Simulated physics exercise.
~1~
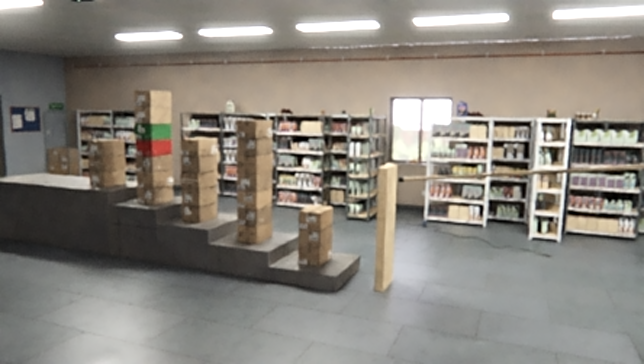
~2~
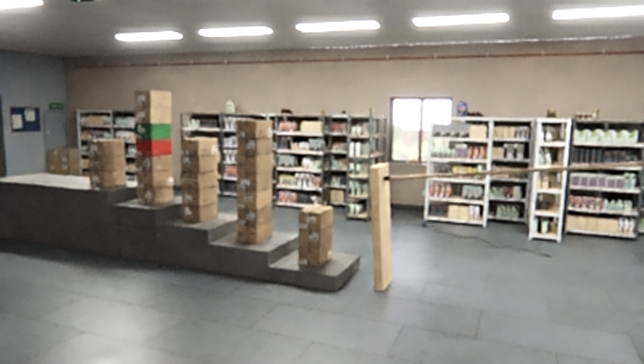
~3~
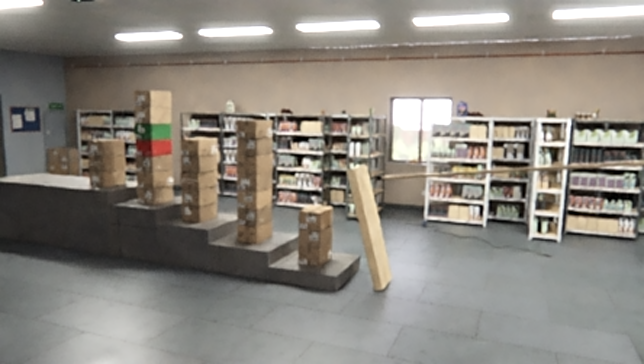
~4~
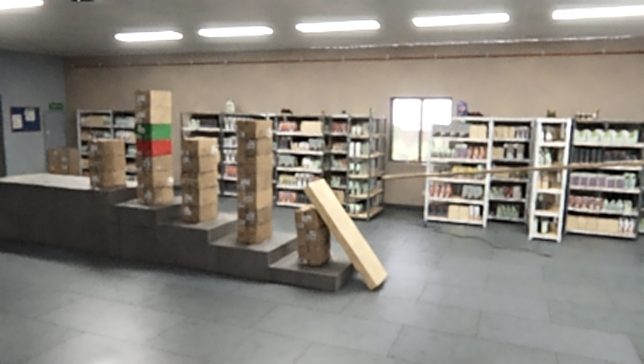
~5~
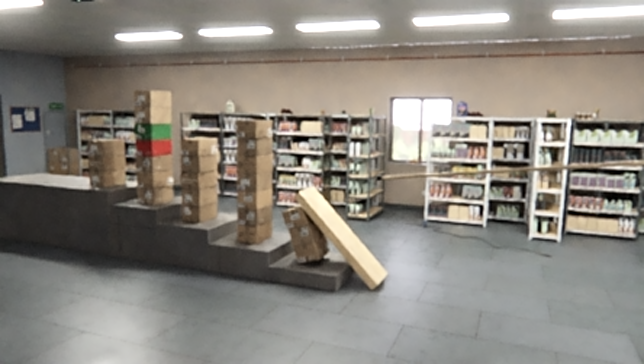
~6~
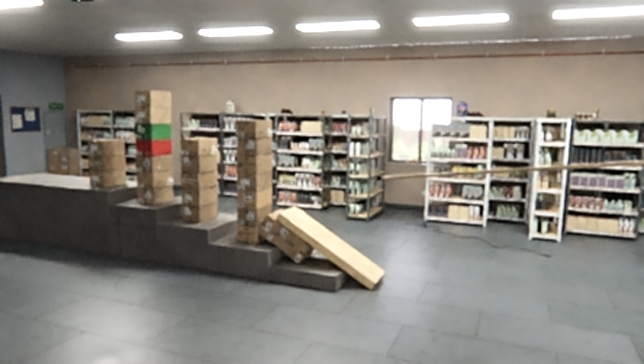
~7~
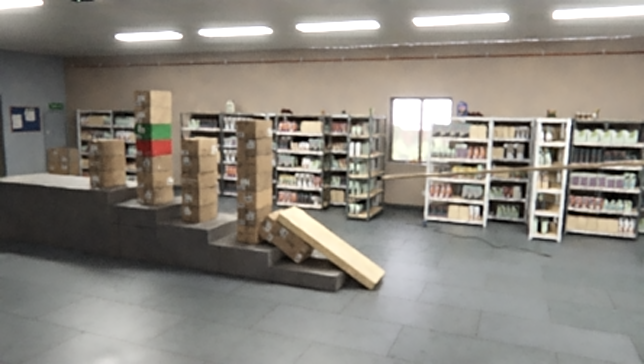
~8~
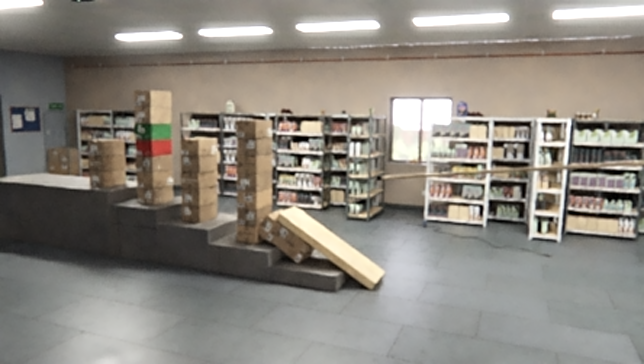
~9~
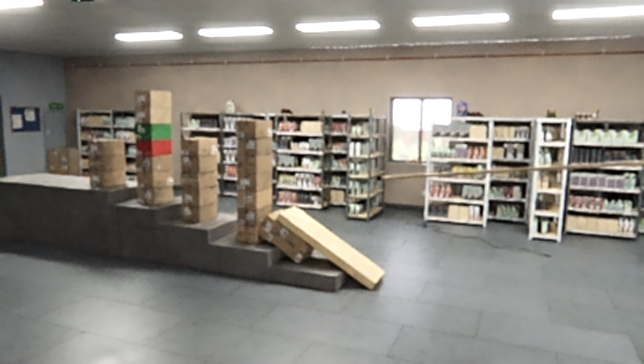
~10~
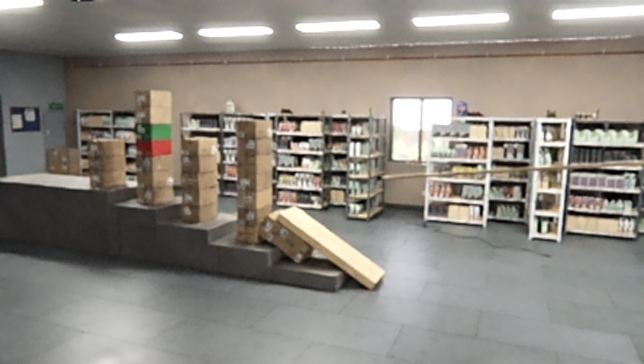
To begin with, five columns of loose brown parcels stand on dark rising steps in a room lined with stocked shelves, one column holding a green and a red parcel, while a tall wooden board stands upright at the right. A thin pole reaching in from the right nudges the top of the board leftward, then stops as the board begins to go. The board leans over and strikes the short column on the lowest step. That column tilts left and topples beneath it. The board settles slanted over the fallen parcels, and the other four columns remain standing.
